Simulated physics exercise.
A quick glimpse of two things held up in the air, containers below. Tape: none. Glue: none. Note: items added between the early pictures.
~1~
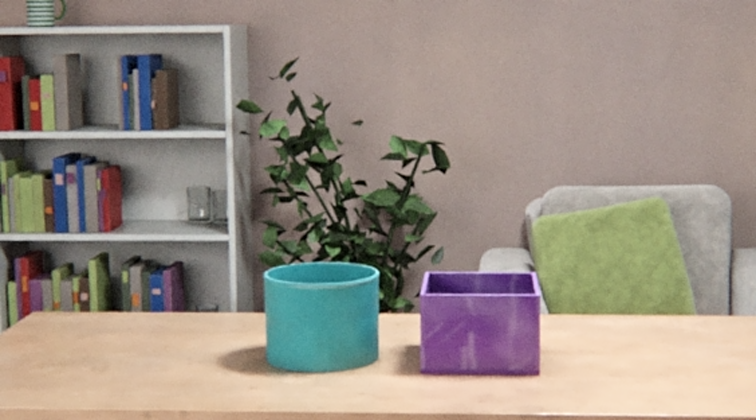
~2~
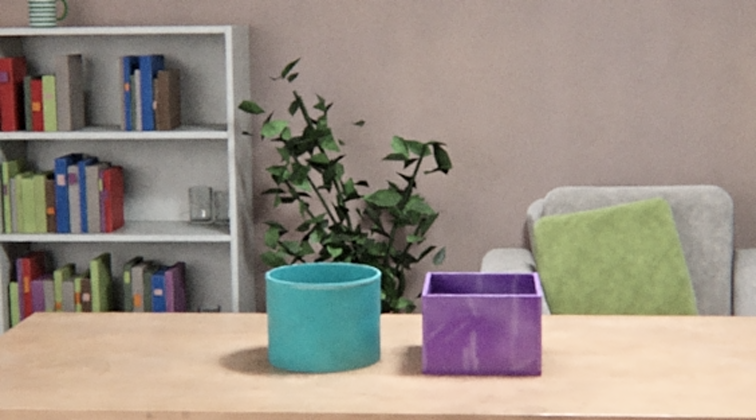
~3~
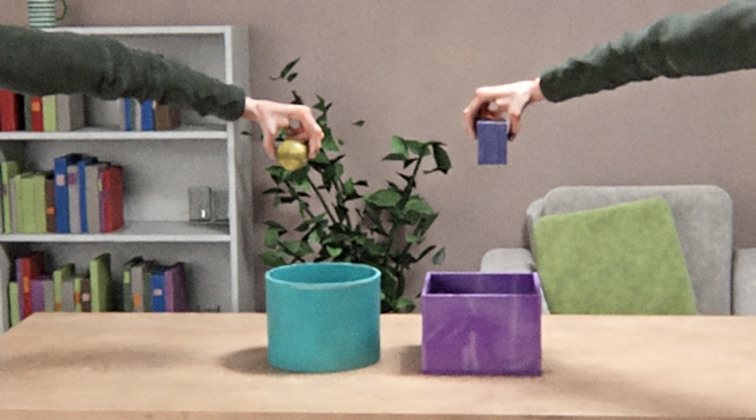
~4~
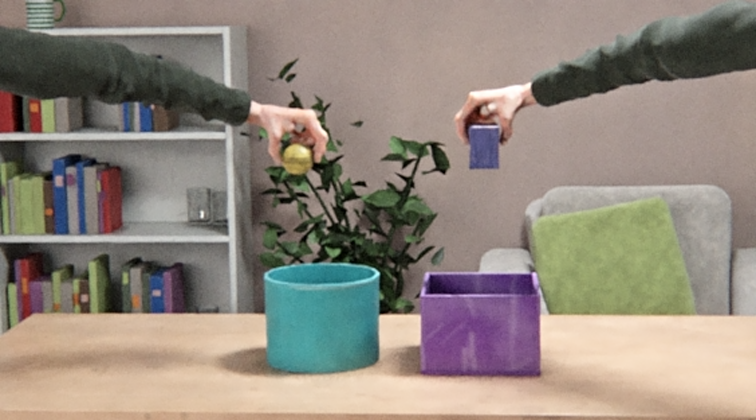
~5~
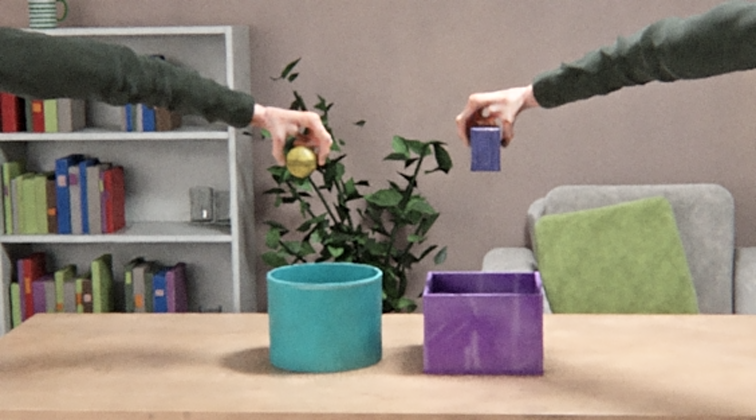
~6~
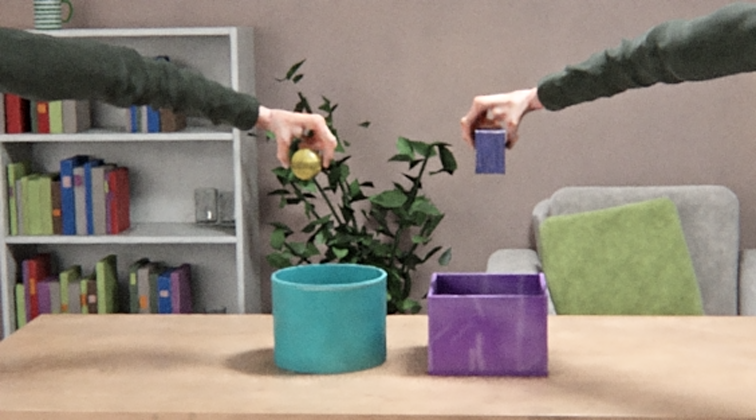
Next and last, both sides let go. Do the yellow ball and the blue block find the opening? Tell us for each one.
The yellow ball makes it in; the blue block makes it in.
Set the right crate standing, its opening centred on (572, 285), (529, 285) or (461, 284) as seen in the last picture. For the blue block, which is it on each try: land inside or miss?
Result log, blue block: Winds up out / winds up within / winds up within.
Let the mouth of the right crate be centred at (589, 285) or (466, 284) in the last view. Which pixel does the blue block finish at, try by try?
In the first case it settles close to (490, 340), in the second close to (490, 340).
Then, 0.16 s past the last view, yellow ball travelled about its own width near (308, 202); blue block travelled about its own width near (490, 190).
Then, 0.24 s past the last view, yellow ball in the air near (309, 269); blue block in the air near (490, 258).
Then, 0.30 s past the last view, yellow ball in the air near (311, 341); blue block in the air near (491, 330).
Finally, the yellow ball drops into the container, near (311, 340); the blue block drops into the container, near (491, 336).
